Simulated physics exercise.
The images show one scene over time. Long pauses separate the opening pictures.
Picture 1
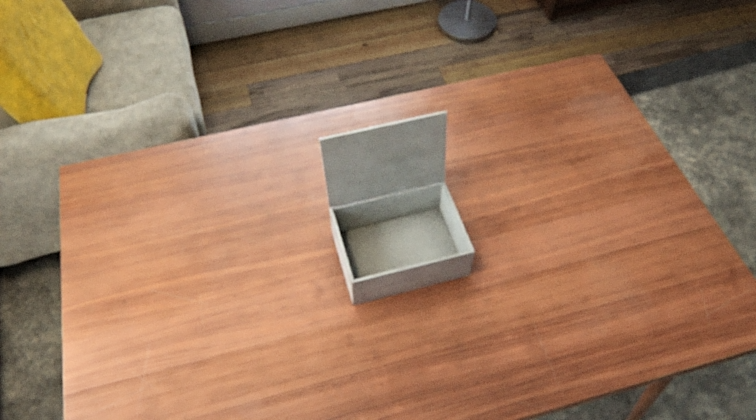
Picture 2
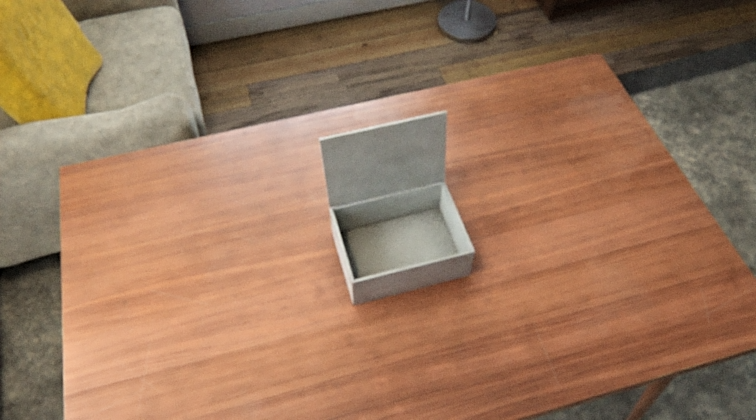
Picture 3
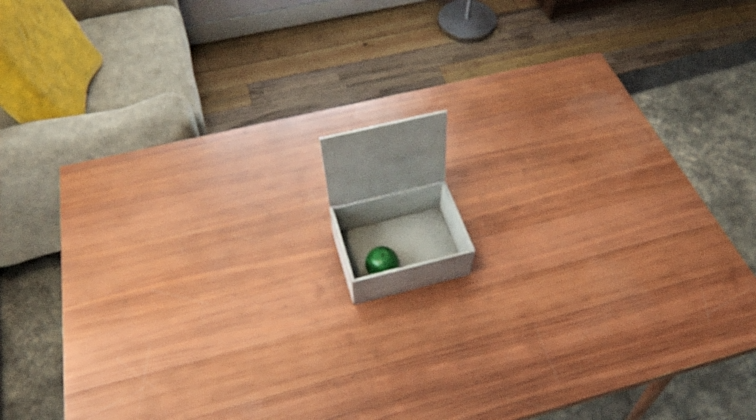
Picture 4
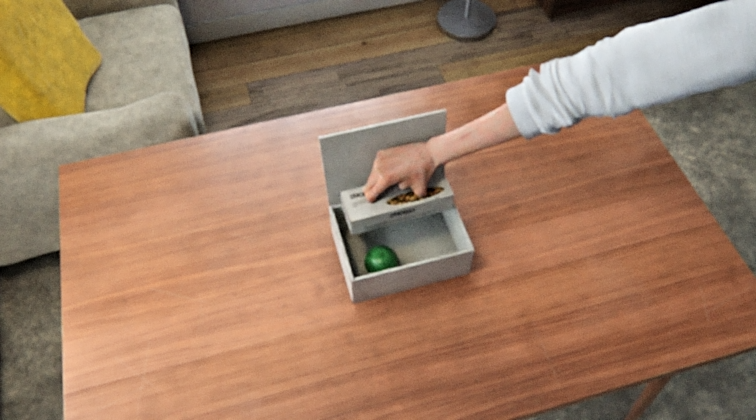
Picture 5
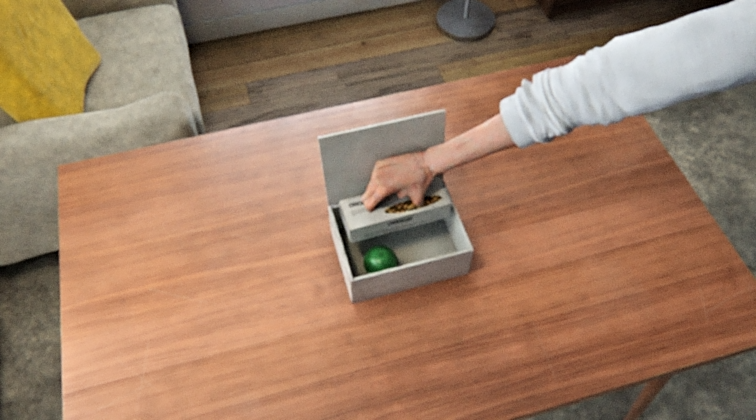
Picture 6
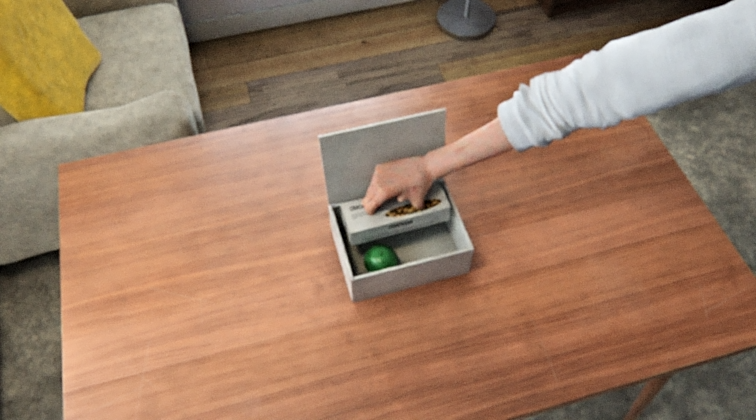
In the video, an open gray box sits empty on a wooden table, then a green apple appears inside it. A hand reaches in from the right holding a white carton and lowers it slightly into the back of the box.
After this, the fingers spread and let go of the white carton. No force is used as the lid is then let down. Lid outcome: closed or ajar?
Closed.
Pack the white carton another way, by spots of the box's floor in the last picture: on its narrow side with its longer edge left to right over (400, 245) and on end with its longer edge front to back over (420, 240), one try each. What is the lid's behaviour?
Lid: First try closed, second try open.
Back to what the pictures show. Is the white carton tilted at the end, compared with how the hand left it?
As it turns out, the white carton keeps its original angle.
Then, 0.40 s past the last view, white carton displaced a little near (393, 230).
Then, 1.40 s past the last view, lid 74° above the rim; white carton displaced a little near (393, 230); green apple displaced a little.
Then, 1.70 s past the last view, lid 45° above the rim; white carton displaced a little near (393, 230); green apple displaced a little.
Then, 1.90 s past the last view, lid 17° above the rim; white carton displaced a little near (393, 230); green apple displaced a little.
Finally, lid shut; moved from the start, white carton; green apple still in place. Final places as the last picture's camera would see them, white carton near (393, 230).
